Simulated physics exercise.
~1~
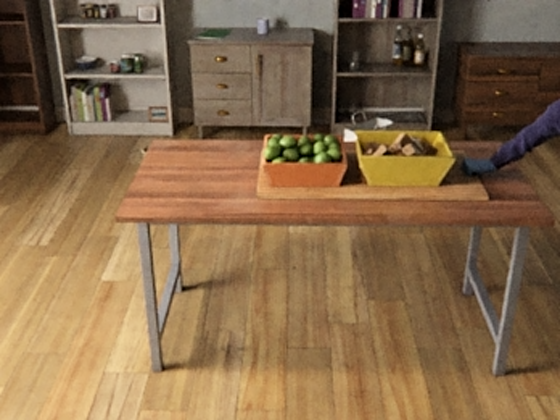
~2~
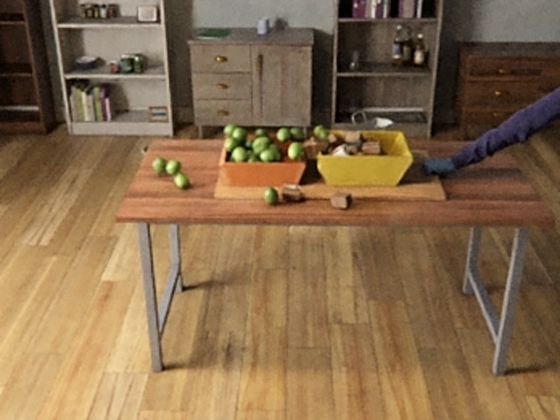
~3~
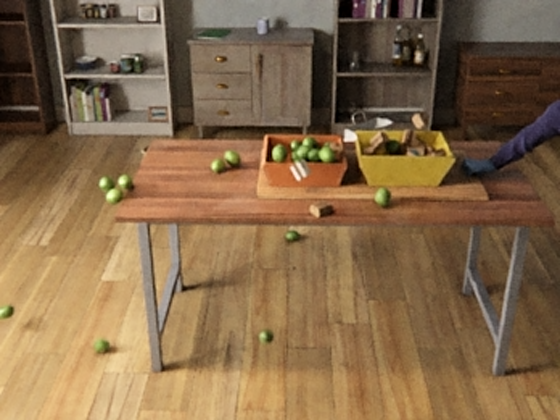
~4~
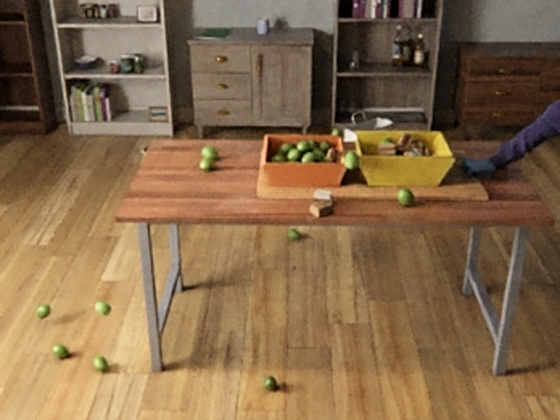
In a room with a wooden floor and shelves along the back wall, a board on a table holds an orange container of limes and a yellow container of small brown parcels, with a gloved hand at its right end. The board slides left, and limes and a few parcels tumble onto the board and table. It shifts back right as more limes drop off the table and scatter across the floor. At the end the board is back where it started, both containers still on it and partly full, with limes strewn over the table and floor.
